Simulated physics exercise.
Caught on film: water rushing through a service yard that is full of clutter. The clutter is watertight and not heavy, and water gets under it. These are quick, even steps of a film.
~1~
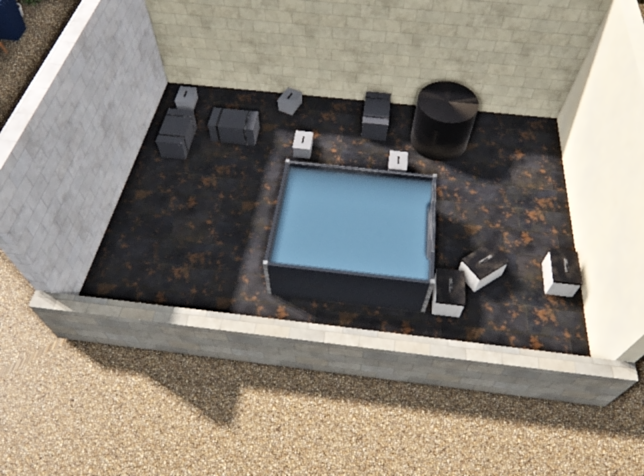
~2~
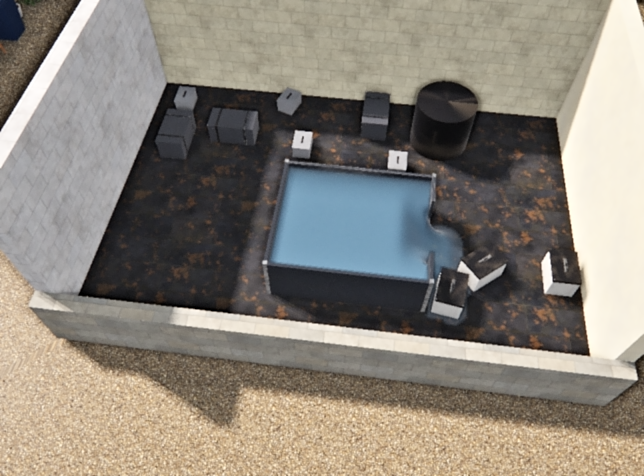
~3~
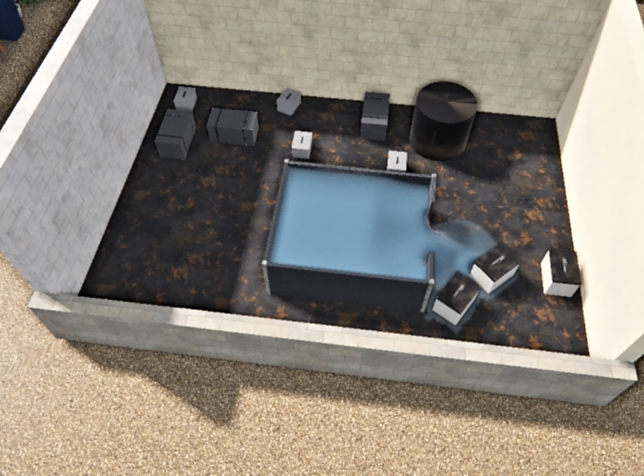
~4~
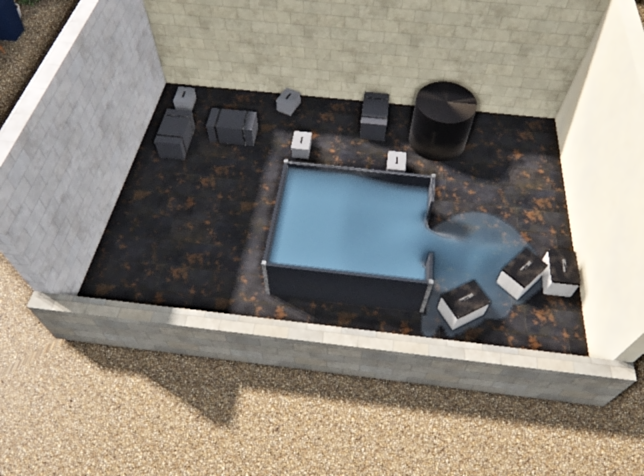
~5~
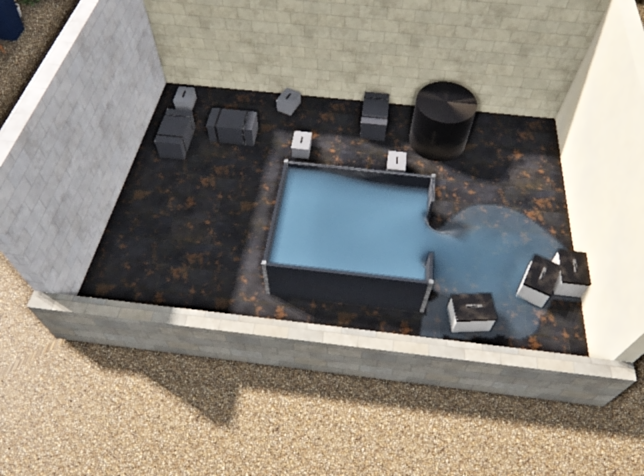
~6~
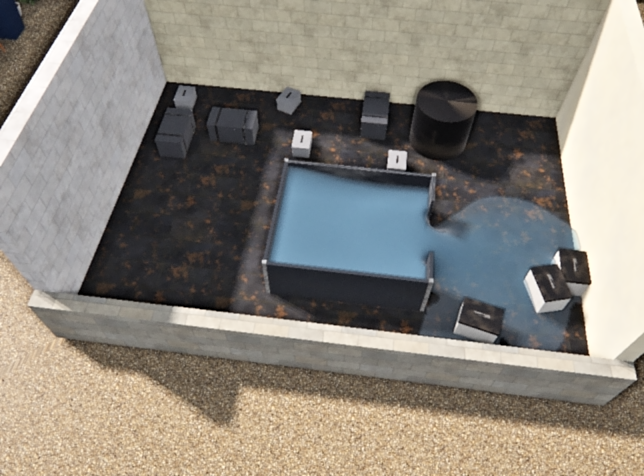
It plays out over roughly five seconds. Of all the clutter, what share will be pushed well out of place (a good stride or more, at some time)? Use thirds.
That comes to one to two thirds.
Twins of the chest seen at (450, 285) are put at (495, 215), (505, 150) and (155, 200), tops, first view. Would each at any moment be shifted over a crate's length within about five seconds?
In turn: Yes, yes, never so far.
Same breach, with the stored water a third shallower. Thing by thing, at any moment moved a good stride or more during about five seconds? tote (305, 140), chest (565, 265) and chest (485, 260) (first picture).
As listed: Not that far, moved that far, moved that far.
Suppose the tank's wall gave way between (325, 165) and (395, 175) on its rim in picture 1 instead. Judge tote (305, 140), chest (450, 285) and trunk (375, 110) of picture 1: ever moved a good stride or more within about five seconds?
One after the other: Yes, no, that far or more.
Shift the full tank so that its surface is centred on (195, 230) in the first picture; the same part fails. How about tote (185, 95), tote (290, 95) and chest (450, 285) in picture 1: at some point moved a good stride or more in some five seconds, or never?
In that order: Never so far, short of that, yes.
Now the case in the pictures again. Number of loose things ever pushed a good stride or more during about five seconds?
It comes to 5.
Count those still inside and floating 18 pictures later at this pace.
That makes 3.
A moment on, 2 of 10 are well off their spots; 2 afloat.
Next, 2 of 10 are well off their spots; 2 afloat.
Later, 1 of 10 are well off their spots; 3 afloat.
In the end, 5 of 10 are well off their spots, and 5 have been at some point; 4 afloat.
